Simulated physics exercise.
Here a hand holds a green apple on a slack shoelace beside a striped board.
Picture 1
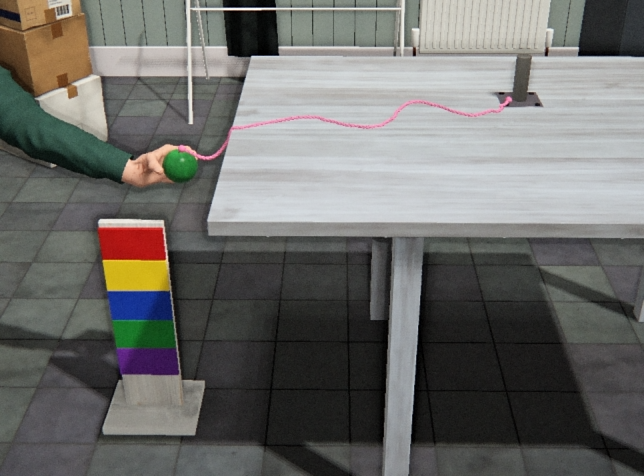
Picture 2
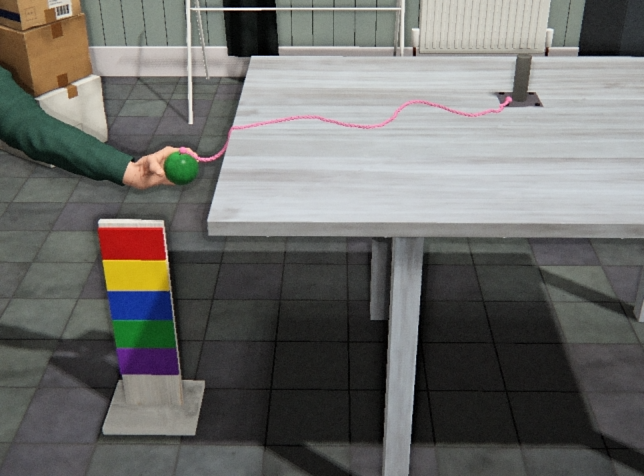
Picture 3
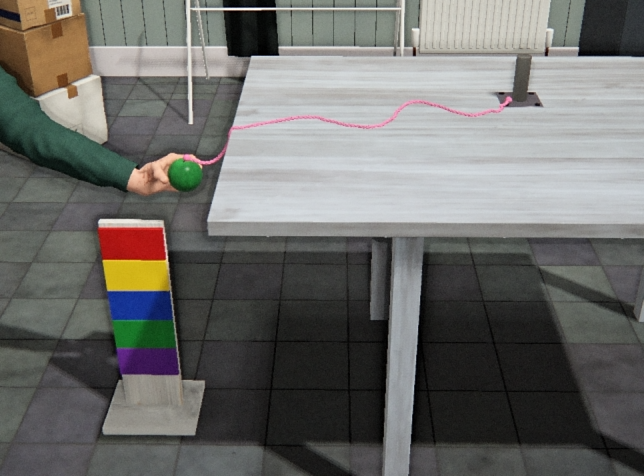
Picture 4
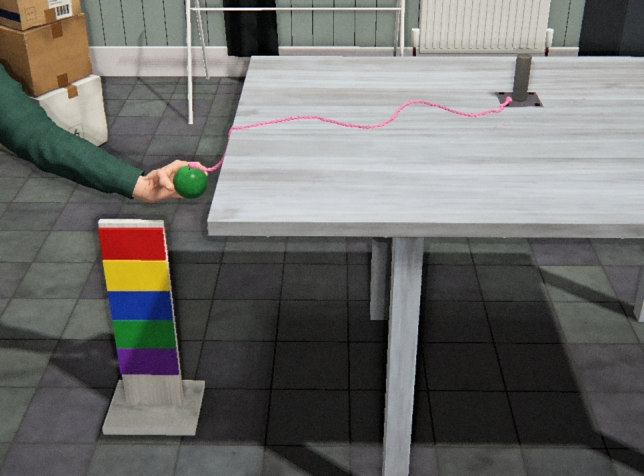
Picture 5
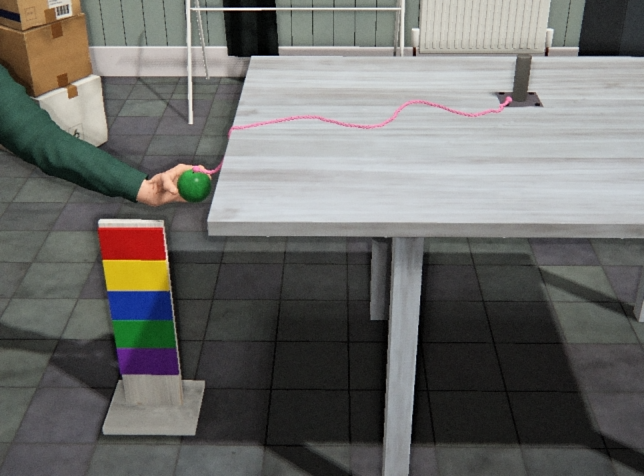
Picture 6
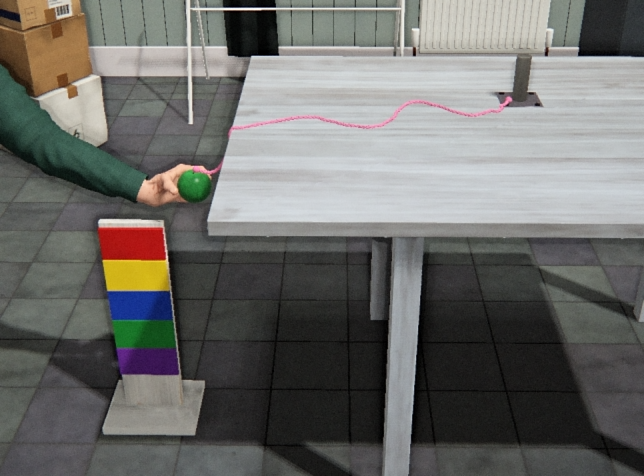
A hand holding a green ball-like object tied to a slack pink string moved it slightly down and to the right beside a table, above a striped board, while the string on the tabletop barely shifted.
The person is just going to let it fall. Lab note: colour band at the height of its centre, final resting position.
Centre at rest: Yellow band.
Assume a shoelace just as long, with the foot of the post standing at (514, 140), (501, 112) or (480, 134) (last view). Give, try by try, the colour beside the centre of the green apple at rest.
For the first it is blue, for the second blue, for the third green.
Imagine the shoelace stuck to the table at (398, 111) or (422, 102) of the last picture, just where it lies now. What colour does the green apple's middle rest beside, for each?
Red, then red.
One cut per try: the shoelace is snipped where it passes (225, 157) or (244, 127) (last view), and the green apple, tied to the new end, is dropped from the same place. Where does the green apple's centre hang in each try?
First try: Near (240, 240). Second try: Near (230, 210).
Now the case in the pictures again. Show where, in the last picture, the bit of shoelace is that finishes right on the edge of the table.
Close to (309, 117).
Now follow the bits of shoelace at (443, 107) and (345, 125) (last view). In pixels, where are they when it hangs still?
Near (411, 108) and (273, 121).
A little later, apple near (260, 257); level with yellow.
Next, apple near (223, 277); level with yellow.
When it is over, apple near (232, 275); level with yellow. The yellow one.
